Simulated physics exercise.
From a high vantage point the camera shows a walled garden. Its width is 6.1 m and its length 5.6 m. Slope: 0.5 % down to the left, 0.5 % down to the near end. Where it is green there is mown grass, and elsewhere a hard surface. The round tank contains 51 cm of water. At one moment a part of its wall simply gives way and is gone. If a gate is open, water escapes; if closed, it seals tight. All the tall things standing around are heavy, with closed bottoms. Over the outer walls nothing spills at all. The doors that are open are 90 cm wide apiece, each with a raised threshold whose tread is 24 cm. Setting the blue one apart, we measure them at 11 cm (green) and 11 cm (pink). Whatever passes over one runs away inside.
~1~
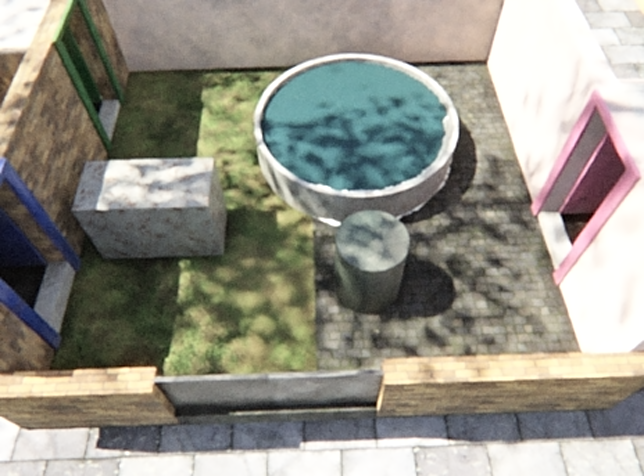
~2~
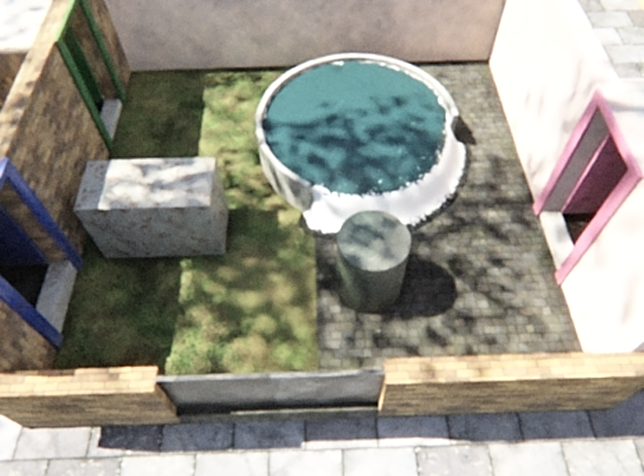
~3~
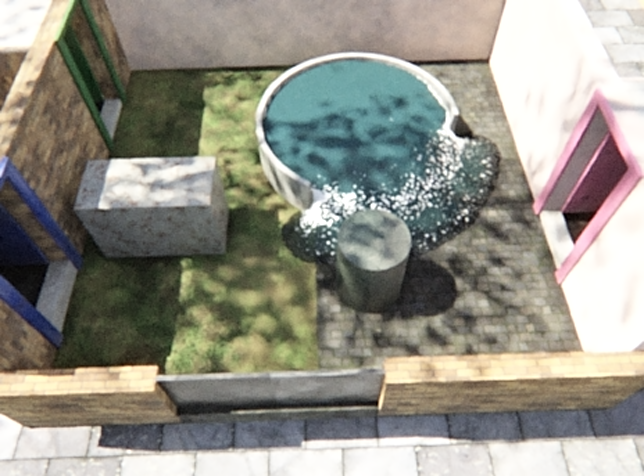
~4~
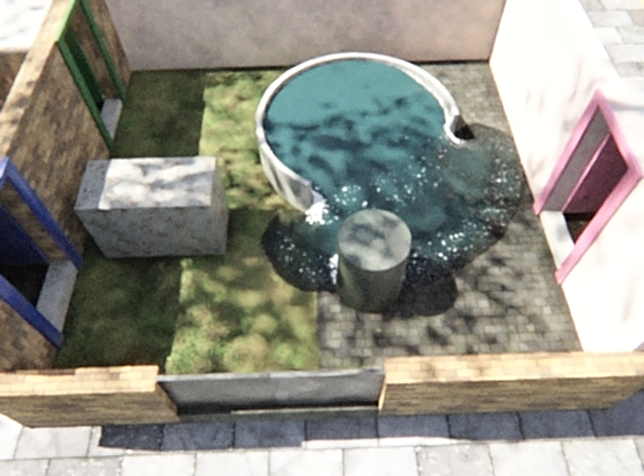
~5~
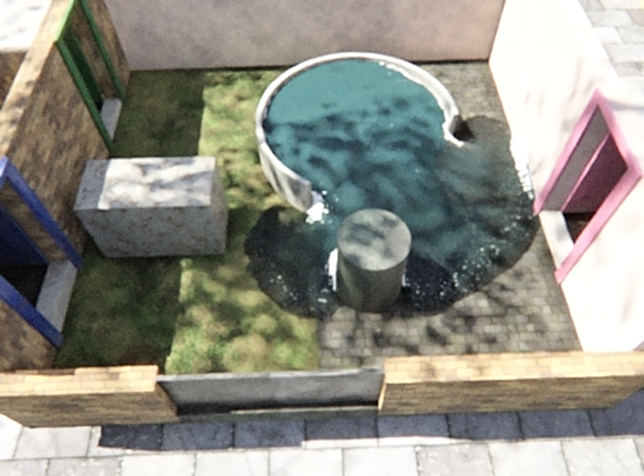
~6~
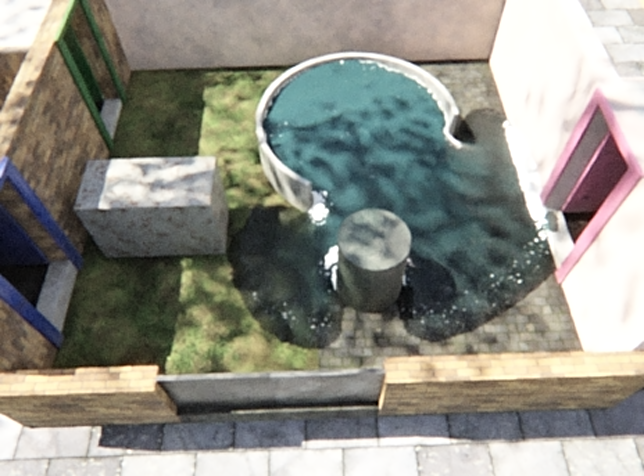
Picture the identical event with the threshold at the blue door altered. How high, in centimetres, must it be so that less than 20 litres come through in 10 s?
It must be about 19 cm high.
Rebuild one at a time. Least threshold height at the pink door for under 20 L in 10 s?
The pink one would have to be about 22 cm high.
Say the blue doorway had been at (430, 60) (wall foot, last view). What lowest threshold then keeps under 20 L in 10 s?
Around 6.0 cm would do it.
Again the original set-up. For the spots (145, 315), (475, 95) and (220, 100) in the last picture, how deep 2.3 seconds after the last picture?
Depth: About 4, 2, 0 cm.
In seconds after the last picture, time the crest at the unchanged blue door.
Peak: Close to 4.5 s.
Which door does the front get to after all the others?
Green.
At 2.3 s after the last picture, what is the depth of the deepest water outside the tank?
I'd put it near 36 cm.
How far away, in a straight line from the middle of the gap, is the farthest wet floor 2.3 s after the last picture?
Roughly 4.8 metres.
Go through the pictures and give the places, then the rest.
The first frame shows the round tank at (355, 122) is whole and still, 51 cm deep; the blue door at (29, 260) is dry.
In the second frame, the front is at (321, 233), 0.3 m from the gap at (412, 201); 0.6 m2 of floor is wet, 51 cm left at the back.
In the third frame, the front is at (495, 159), 0.7 m from the gap at (412, 202); 2.2 m2 of floor is wet, 51 cm left at the back.
In the fourth frame, the front is at (304, 284), 1.1 m from the gap at (412, 202); 4.0 m2 of floor is wet, 51 cm left at the back.
In the fifth frame, the front is at (304, 310), 1.4 m from the gap at (411, 203); 5.5 m2 of floor is wet, 51 cm left at the back.
In the sixth frame, the front is at (552, 259), 1.8 m from the gap at (411, 203); 7.0 m2 of floor is wet, 50 cm left at the back; 2.1 m in a straight line remain to the blue door at (31, 259).
Then, 0.7 s after the last picture water covers 40 % of the floor, deepest (32 cm) near (359, 249); it has not reached the blue door.
Then, 2.3 s after the last picture water covers 60 % of the floor, deepest (36 cm) near (560, 364); it has not reached the blue door.
Then, 9.3 s after the last picture water covers 100 % of the floor, deepest (14 cm) near (45, 398); 13 cm at the blue door, 3 litres in over its 25 cm threshold.
At the blue door as built, the water peaked near 29 cm, 4.3 s after the last picture.
With a threshold of 17.5 cm, 31 litres would have come in within the 10 s; with 23.5 cm, 5 litres. So under 20 litres takes about 19 cm.
